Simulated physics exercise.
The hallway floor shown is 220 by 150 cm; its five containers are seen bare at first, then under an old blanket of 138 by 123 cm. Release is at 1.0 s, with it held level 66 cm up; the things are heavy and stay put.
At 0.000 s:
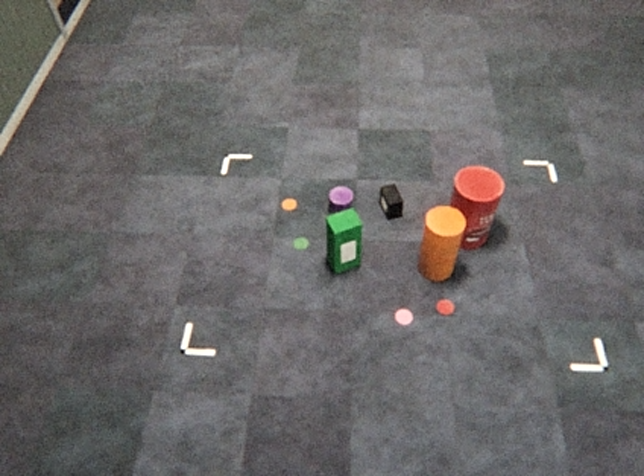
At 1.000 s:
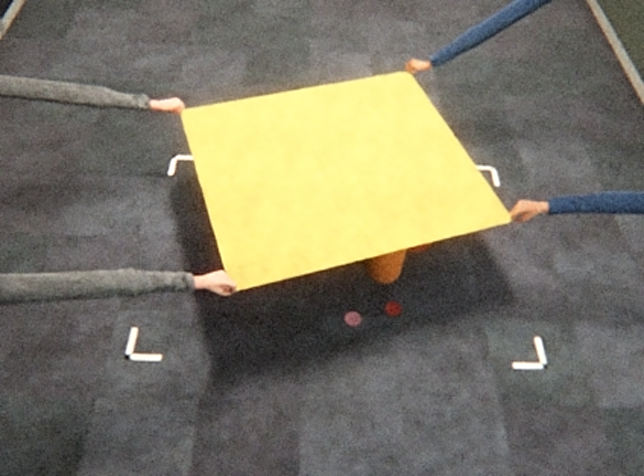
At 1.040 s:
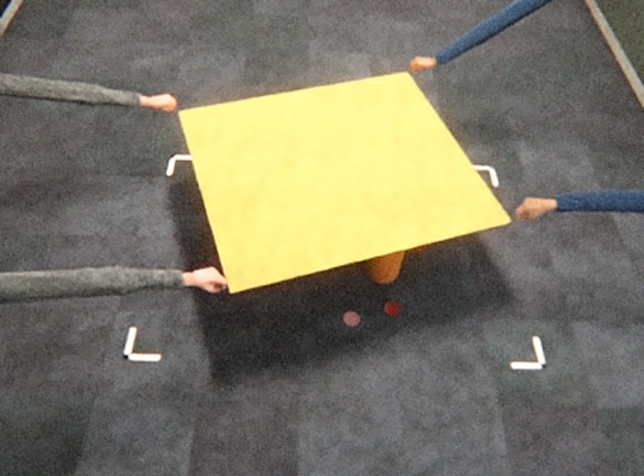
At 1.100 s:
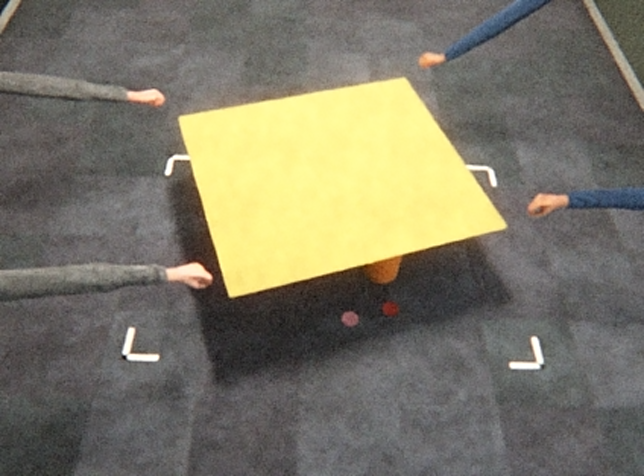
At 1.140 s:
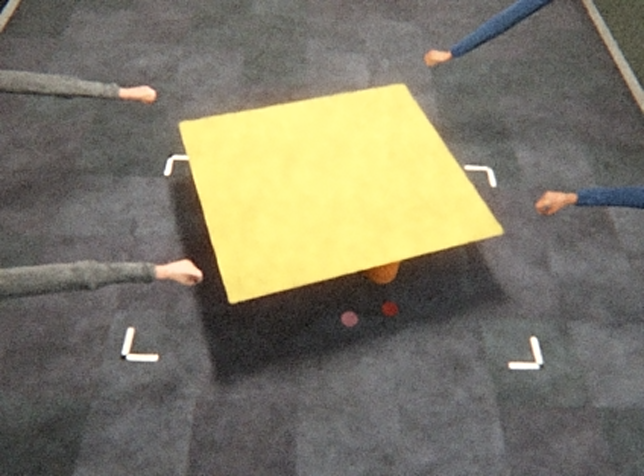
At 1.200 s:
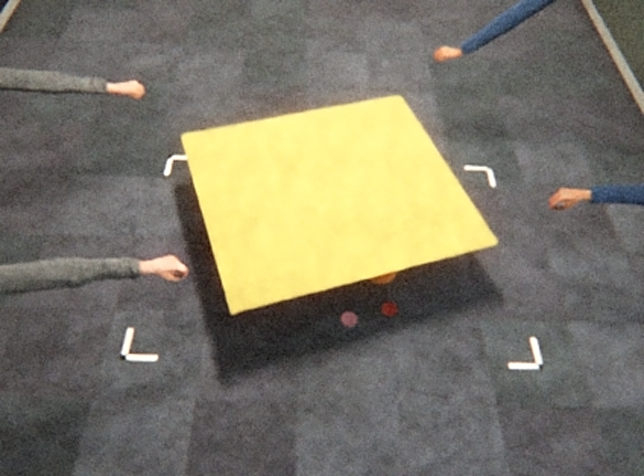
At the start, five containers and a few small coloured discs sit bare on a grey tiled floor between white corner marks. Then two pairs of arms hold a yellow sheet level above them, hiding most from view. The hands let go and draw back, and the sheet sinks lower, still flat.
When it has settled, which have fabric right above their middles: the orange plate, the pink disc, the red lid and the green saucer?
Result: Orange plate ends under the cloth, pink disc still shows, red lid stays uncovered, green saucer gets covered.
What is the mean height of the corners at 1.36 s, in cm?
The corners are on average some 16 cm above the surface.
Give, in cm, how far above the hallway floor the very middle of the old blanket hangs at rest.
Around 32 cm up.
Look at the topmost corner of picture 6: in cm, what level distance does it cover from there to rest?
That corner moves about 32 cm, measured flat, before it rests.
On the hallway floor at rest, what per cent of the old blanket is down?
10 %.
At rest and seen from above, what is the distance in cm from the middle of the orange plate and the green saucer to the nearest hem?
8 cm and 4 cm.
After 1.4 s, 0 % of it is down, spanning 156 by 147 cm, above orange plate, green saucer.
After 1.5 s, 10 % of it is down, spanning 143 by 118 cm, above orange plate, green saucer.
After 1.7 s, 5 % of it is down, spanning 144 by 112 cm, above orange plate, green saucer.
After 1.8 s, 10 % of it is down, spanning 146 by 113 cm, above orange plate, green saucer.
After 3.3 s, 10 % of it is down, spanning 142 by 111 cm, above orange plate, green saucer.
